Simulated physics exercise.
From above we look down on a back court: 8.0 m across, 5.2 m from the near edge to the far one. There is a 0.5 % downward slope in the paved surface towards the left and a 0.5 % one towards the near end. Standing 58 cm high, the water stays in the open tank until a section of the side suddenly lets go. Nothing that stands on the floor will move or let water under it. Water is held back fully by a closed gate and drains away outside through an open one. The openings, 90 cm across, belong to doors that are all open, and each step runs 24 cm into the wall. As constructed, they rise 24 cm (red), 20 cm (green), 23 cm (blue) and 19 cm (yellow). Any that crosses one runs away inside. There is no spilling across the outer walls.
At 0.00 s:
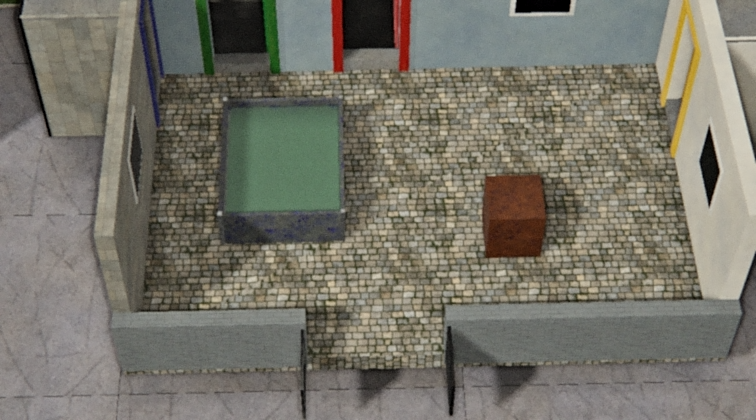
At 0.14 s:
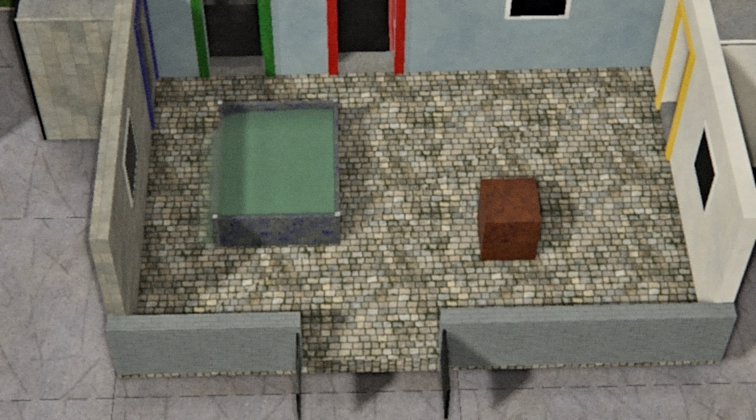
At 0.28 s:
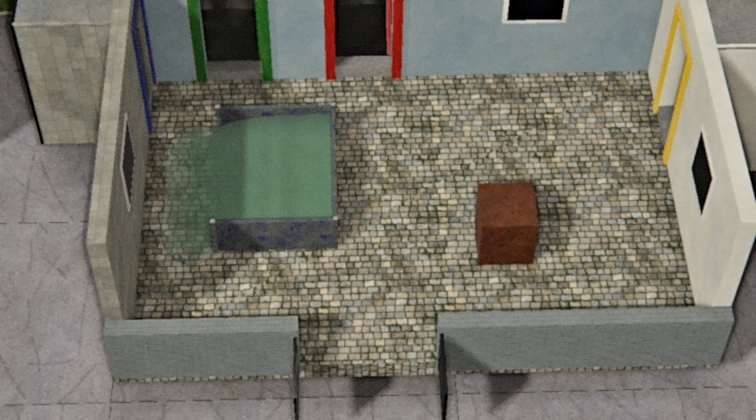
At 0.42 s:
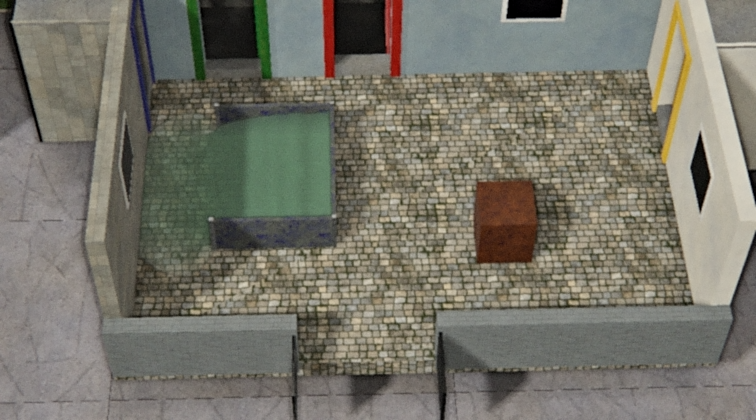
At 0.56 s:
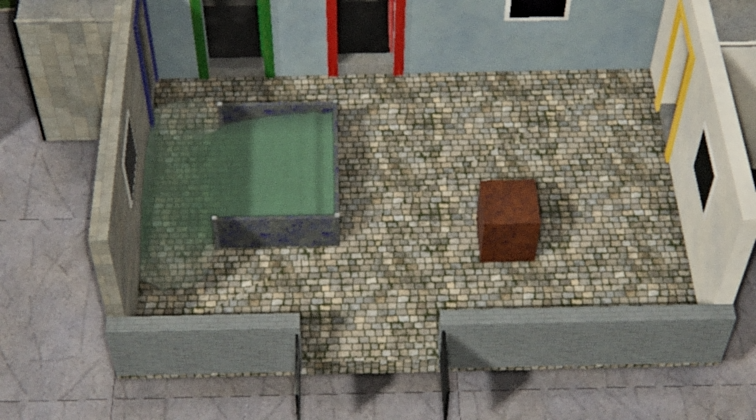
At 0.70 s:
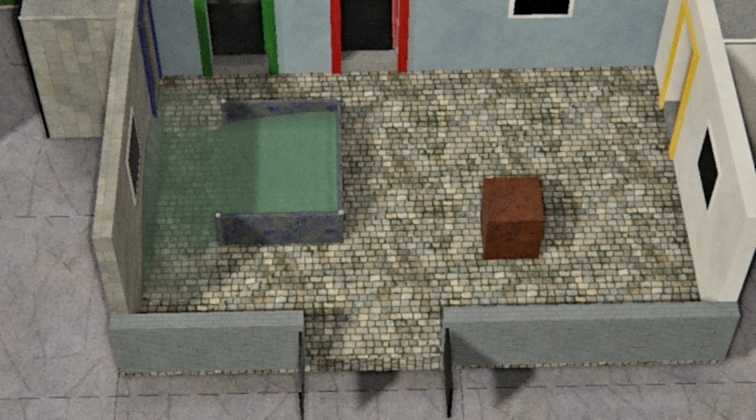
The clip shows a walled, paved court with an open tank of green water and a reddish-brown block; the water pours out of the tank's left side and spreads across the paving to the left wall.
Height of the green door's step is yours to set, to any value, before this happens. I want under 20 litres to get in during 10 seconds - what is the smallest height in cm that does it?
You would need about 13 cm.
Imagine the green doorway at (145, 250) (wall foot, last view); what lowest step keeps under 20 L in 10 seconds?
It needs roughly 28 cm.
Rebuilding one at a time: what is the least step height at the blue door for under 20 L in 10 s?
At the blue door it takes roughly 24 centimetres.
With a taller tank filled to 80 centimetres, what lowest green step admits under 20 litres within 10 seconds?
Roughly 19 centimetres.
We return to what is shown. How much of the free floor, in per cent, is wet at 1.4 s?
15 %.
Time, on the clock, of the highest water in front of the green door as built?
Near 2.8 s.
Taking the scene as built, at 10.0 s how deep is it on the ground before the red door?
It comes to about 4.0 centimetres deep.
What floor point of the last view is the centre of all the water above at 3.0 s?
The water is centred near (233, 200).
After 1.4 s water covers 15 % of the floor, deepest (44 cm) near (151, 187); it has not reached the green door.
After 3.0 s water covers 40 % of the floor, deepest (30 cm) near (138, 349); 19 cm at the green door, 1 litre in over its 20 cm step.
After 10.0 s water covers 95 % of the floor, deepest (10 cm) near (552, 255); 5 cm at the green door, 3 litres in over its 20 cm step.
At the green door as built, the water arrived by 1.6 s and peaked near 20 cm at 2.8 s.
Run again over the same 10 s with other heights there, 35 litres in over 10.5 cm, 14 litres over 14.5 cm. The limit of 20 litres is kept from about 13 cm up.
